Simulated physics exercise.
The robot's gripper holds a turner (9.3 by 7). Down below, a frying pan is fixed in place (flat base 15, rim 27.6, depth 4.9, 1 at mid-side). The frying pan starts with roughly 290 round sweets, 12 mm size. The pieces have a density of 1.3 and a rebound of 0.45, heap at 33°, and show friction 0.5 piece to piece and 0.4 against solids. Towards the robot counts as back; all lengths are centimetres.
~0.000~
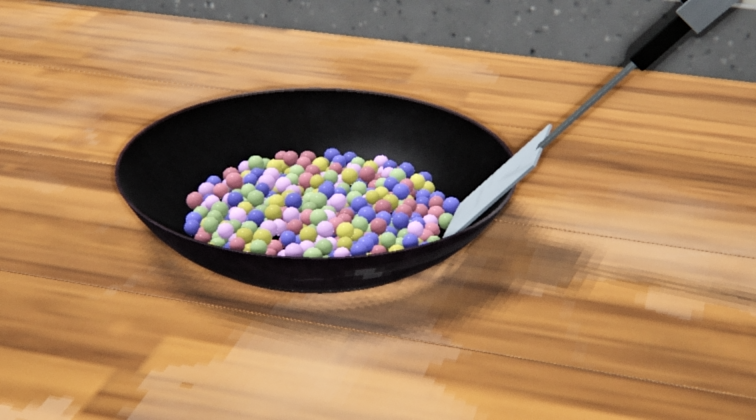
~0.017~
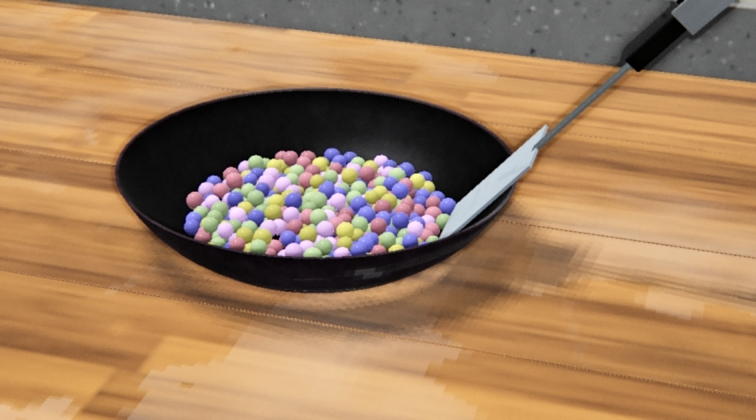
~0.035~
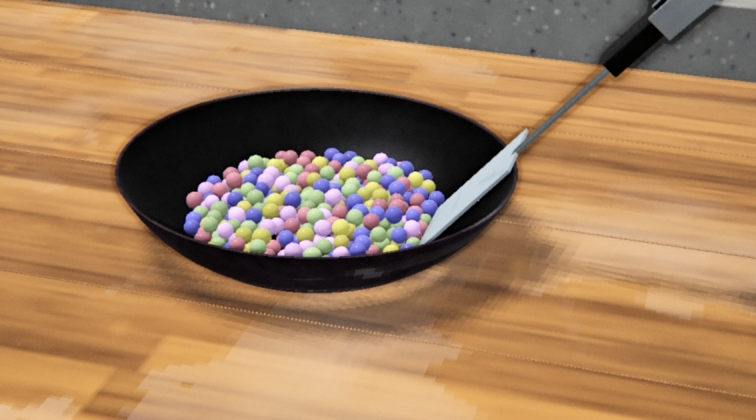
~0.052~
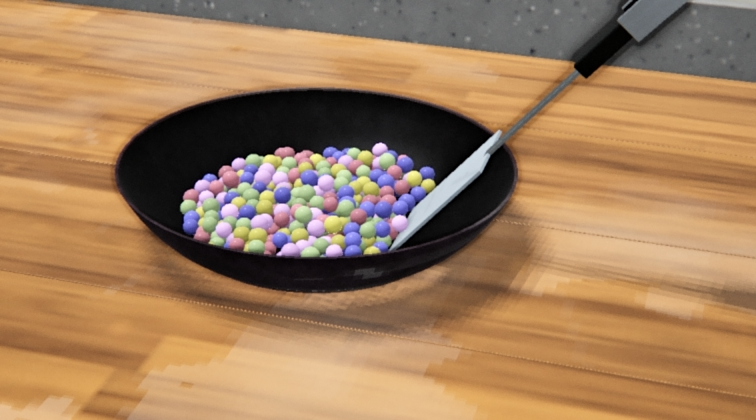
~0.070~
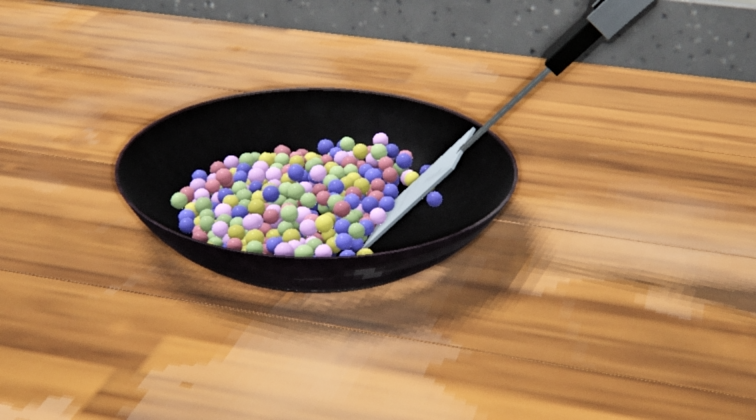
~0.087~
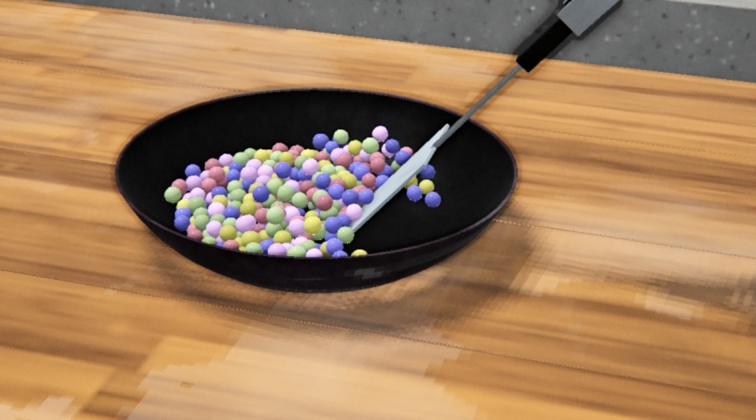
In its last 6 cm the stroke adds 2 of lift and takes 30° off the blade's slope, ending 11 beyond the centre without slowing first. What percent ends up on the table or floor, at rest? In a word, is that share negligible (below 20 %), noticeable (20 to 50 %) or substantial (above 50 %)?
In a word, noticeable.
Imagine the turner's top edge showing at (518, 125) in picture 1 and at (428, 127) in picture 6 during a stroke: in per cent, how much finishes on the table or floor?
Near 20 in a hundred.
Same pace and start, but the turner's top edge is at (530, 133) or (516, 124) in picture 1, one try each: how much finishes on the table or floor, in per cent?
Close to 25 and 25 percent respectively.
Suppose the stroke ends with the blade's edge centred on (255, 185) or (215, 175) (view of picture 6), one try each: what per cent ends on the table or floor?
First try roughly 0 percent, second roughly 5 percent.
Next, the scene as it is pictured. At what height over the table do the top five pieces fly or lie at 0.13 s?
Height: Approx. 4 cm.
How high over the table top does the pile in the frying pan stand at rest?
Close to 3.5 centimetres high.
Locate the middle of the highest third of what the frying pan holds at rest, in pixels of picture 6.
I'd say around pixel (251, 195).
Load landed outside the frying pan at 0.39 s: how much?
About 10 per cent.
After 0.13 s, sloping 50°, highest piece 4 above the table; 291 in the frying pan.
After 0.17 s, sloping 42°, highest piece 5 above the table; 291 in the frying pan.
After 0.39 s, sloping 20°, highest piece 14 above the table; 211 in the frying pan, 35 on the table or floor, 45 on the blade or in flight.
After 1.44 s, sloping 20°, highest piece 3 above the table; 211 in the frying pan, 80 on the table or floor.
At rest, 211 in the frying pan, 80 on the table or floor. That is 27 % on the table or floor.
